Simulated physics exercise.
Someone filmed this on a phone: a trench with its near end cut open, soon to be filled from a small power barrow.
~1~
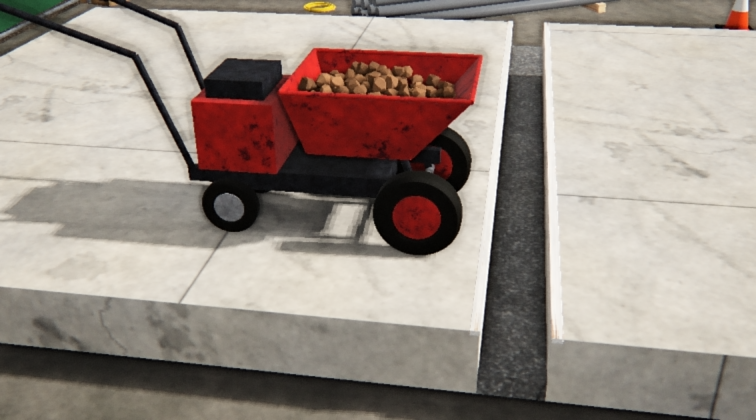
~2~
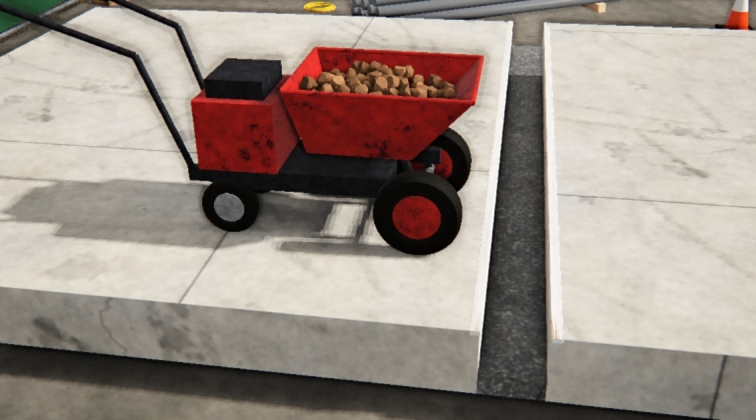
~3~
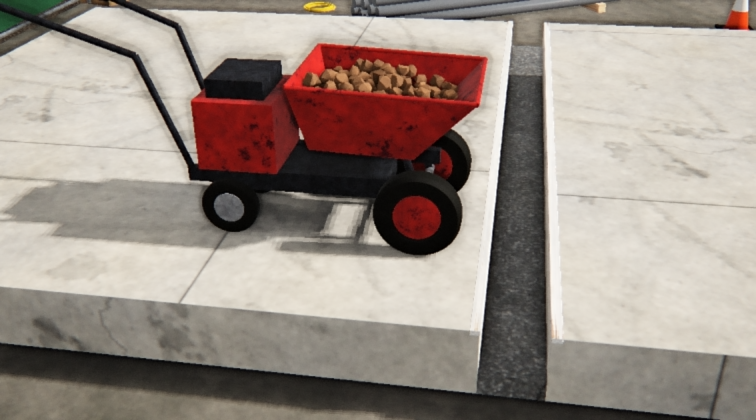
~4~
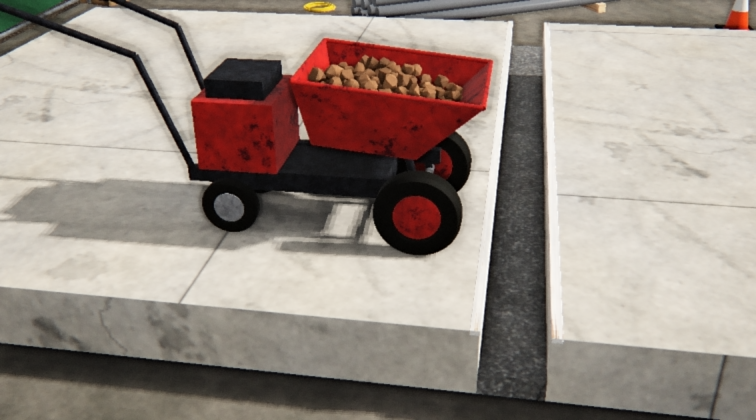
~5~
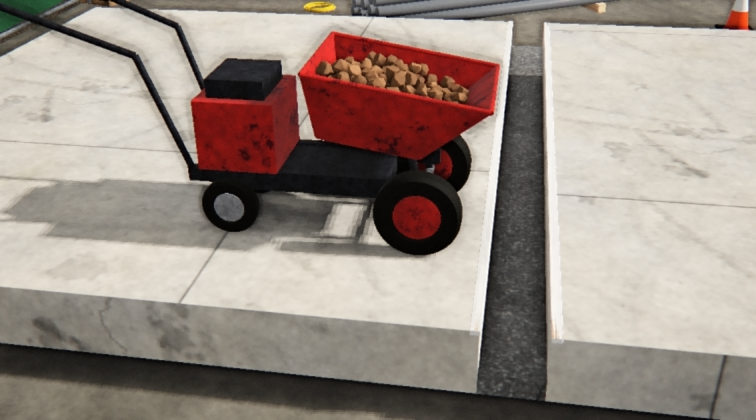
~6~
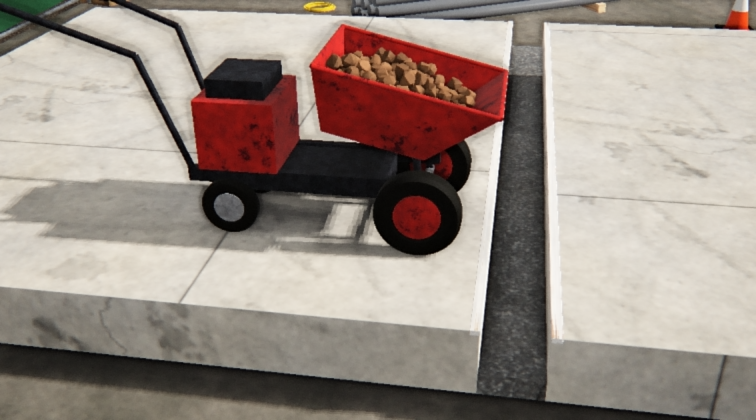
On pale concrete slabs split by a narrow, dark trench, a small red power barrow stands at the left with its skip level and loaded with brown clods. The skip then gradually tilts a little to the right, its back edge rising, while the wheels stay still and the clods remain heaped inside.
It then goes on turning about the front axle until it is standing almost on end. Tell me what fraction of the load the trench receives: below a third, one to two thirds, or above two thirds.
The trench receives below a third.
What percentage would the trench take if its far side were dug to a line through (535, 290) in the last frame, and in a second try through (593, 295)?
First some 0, then 60 per cent.
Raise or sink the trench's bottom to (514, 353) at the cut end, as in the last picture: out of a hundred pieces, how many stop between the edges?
0 %.
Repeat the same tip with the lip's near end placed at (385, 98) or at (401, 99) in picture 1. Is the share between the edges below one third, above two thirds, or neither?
First: Above two thirds; second: Above two thirds.
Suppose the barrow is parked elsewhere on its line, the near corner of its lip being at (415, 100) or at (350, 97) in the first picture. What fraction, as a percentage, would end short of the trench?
Try 1: 0 %. Try 2: 30 %.
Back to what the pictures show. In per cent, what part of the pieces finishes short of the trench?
That share is about 0 percent.
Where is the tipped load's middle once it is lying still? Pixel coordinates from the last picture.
Resting centre, last picture - approx. (606, 230).
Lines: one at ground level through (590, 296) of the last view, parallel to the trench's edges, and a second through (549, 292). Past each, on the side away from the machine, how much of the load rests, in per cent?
That's 60 in a hundred for the first and 80 in a hundred for the second.
Just after the last frame, skip tipped steeply; every one in the skip.
A moment on, skip tipped steeply; the larger part in the skip; roughly a quarter beyond it; about a tenth falling.
Further on, skip tipped right over; about a tenth in the skip; just a few in or heaped over the trench; the larger part beyond it.
When it is over, skip tipped right over; about a tenth in the skip; just a few in or heaped over the trench; the larger part beyond it.
